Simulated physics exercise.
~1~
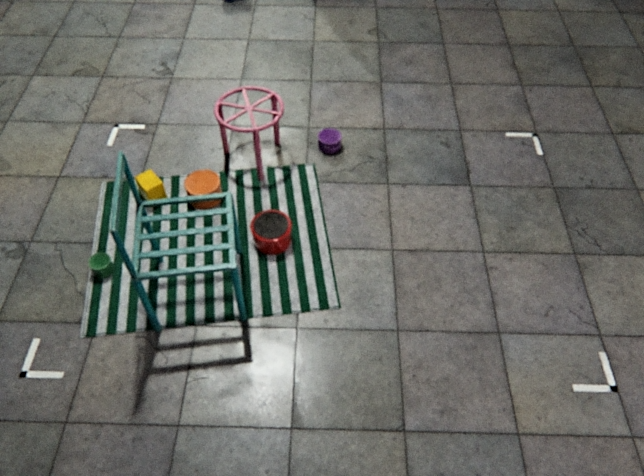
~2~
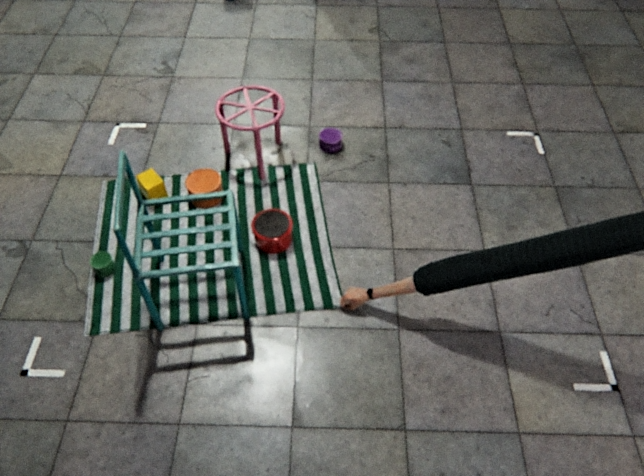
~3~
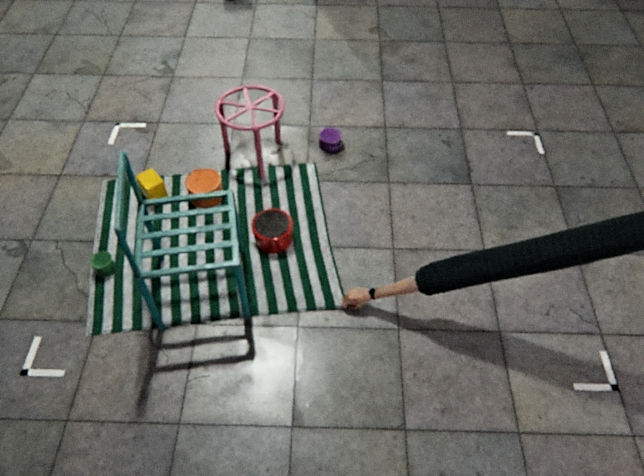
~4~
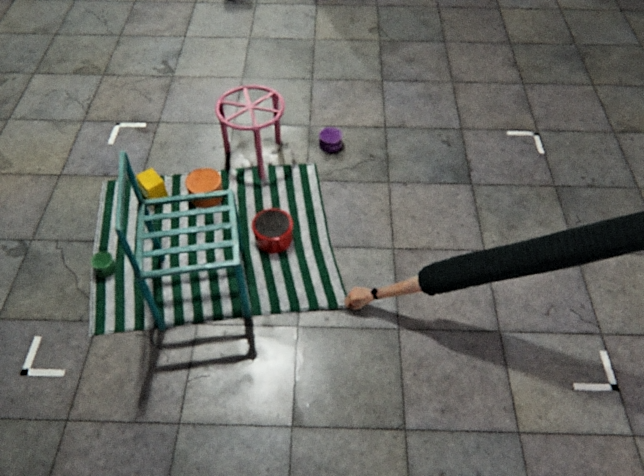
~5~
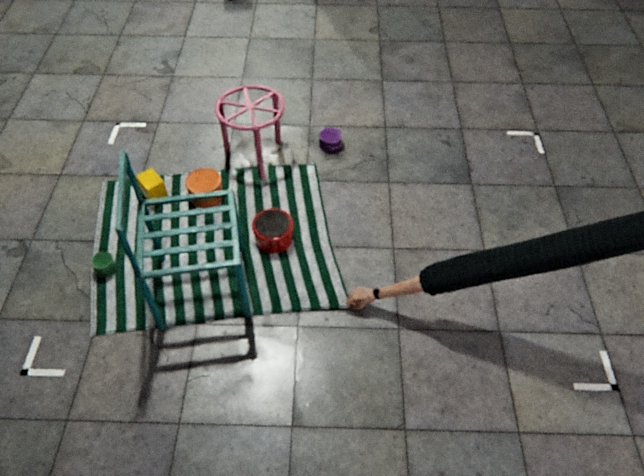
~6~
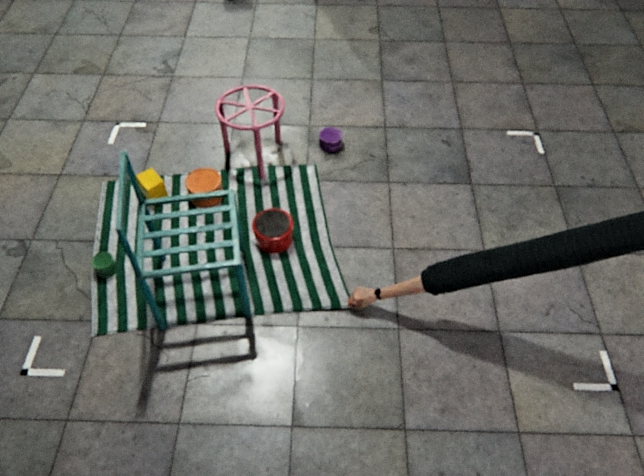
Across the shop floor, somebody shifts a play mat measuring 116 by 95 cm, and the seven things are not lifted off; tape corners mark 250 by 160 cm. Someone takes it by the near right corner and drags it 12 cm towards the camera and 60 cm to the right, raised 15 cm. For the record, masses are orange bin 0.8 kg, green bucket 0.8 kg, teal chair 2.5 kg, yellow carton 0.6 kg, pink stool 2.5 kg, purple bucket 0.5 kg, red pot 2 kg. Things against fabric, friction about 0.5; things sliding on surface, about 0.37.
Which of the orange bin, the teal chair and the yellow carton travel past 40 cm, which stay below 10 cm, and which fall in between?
The orange bin travels past 40 cm. The teal chair travels past 40 cm. The yellow carton travels past 40 cm.
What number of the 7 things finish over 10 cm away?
Tally: 5.
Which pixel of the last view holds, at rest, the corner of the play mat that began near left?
It settles at roughly (221, 362).
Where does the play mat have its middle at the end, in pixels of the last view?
Roughly at (318, 272) in the last picture.
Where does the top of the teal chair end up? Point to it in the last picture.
Near (305, 264).
Next, middle of the play mat at (241, 243); teal chair 18 cm off its start, yellow carton 16 cm off its start, orange bin 15 cm off its start.
Then, middle of the play mat at (269, 258); teal chair 34 cm off its start, yellow carton 31 cm off its start, orange bin 30 cm off its start.
After that, middle of the play mat at (300, 265); yellow carton 48 cm off its start at (226, 215), orange bin 47 cm off its start at (281, 213), teal chair 44 cm off its start at (285, 260).
Later, middle of the play mat at (318, 272); yellow carton 58 cm off its start, orange bin 56 cm off its start, teal chair 52 cm off its start.
At the end, middle of the play mat at (318, 272); yellow carton 58 cm off its start at (243, 223), orange bin 56 cm off its start at (298, 219), teal chair 52 cm off its start at (305, 264), green bucket 64 cm off its start at (227, 295).
